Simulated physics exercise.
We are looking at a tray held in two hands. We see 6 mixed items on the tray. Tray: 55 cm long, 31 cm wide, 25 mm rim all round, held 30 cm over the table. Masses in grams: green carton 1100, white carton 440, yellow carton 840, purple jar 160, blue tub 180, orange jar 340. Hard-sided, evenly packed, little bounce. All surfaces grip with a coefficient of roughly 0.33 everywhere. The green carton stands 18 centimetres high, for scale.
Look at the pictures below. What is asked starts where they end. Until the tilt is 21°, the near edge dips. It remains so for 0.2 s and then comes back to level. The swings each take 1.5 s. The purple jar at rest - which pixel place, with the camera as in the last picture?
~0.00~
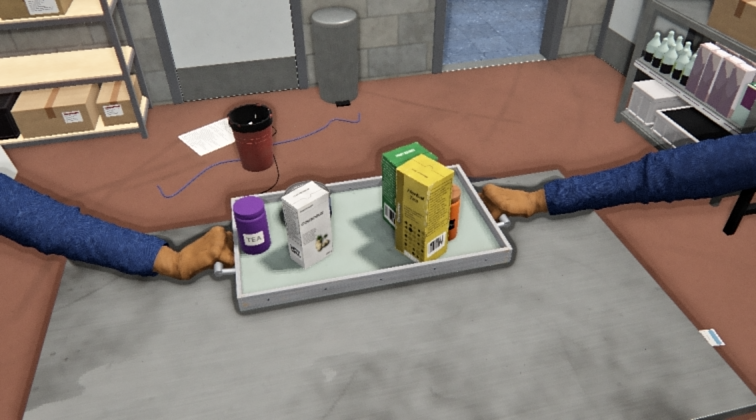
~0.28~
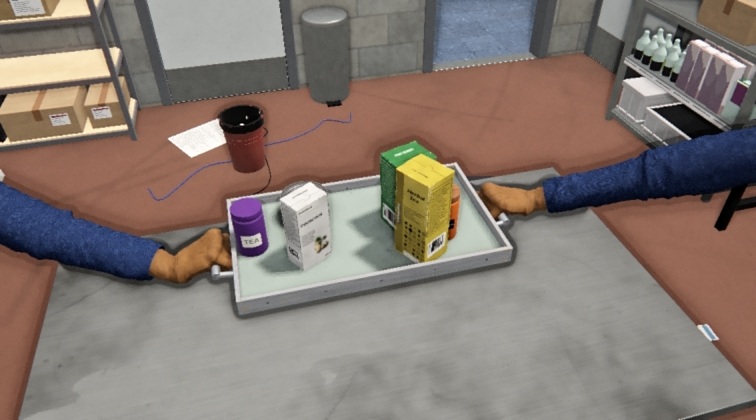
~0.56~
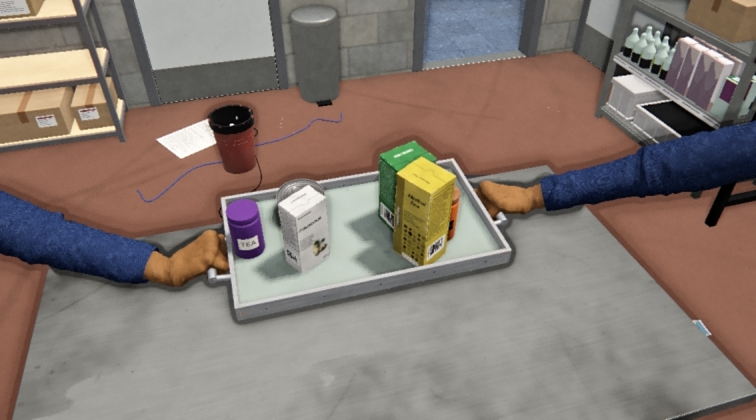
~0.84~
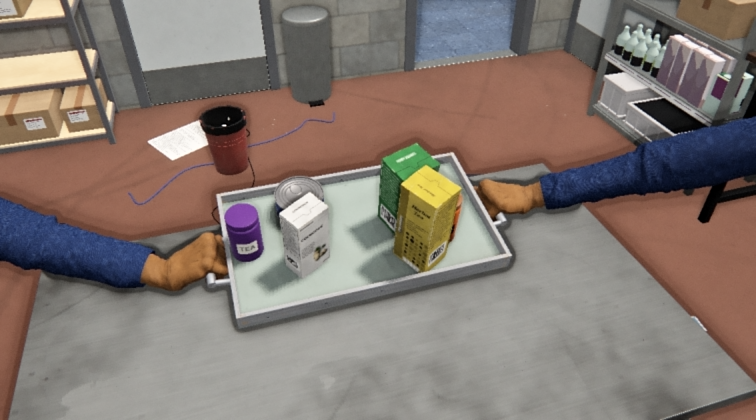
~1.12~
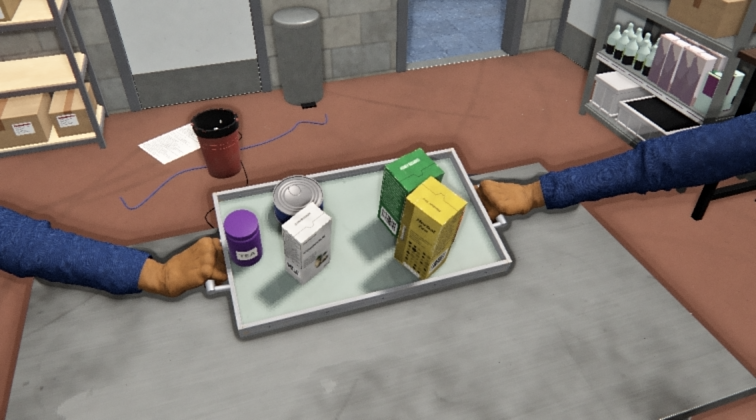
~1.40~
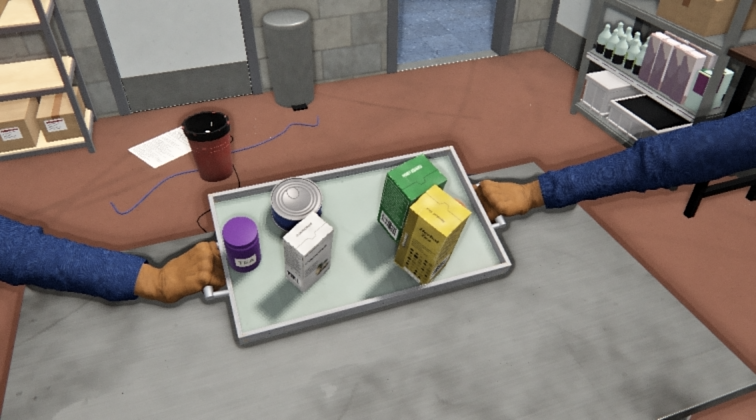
The purple jar ends at about (252, 283).
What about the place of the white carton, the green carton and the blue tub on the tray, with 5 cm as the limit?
First, the white carton is moved away; second, the green carton stays in its position; third, the blue tub is moved away.
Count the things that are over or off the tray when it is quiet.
That comes to 0.
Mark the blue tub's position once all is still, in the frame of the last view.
(312, 252).
Around 1.80 s, tray at 21°, near edge down; purple jar shifted 6 cm near (249, 271); white carton shifted 6 cm; blue tub shifted 4 cm.
Around 2.10 s, tray at 19°, near edge down; purple jar tipped 4° against what carries it near (257, 305); blue tub shifted 12 cm; white carton shifted 8 cm.
Finally (3.8 s), not toppled but over 5 cm from the start, white carton, purple jar, blue tub and orange jar; the other 2 still in place (within 5 cm). In the last view, purple jar near (252, 283).
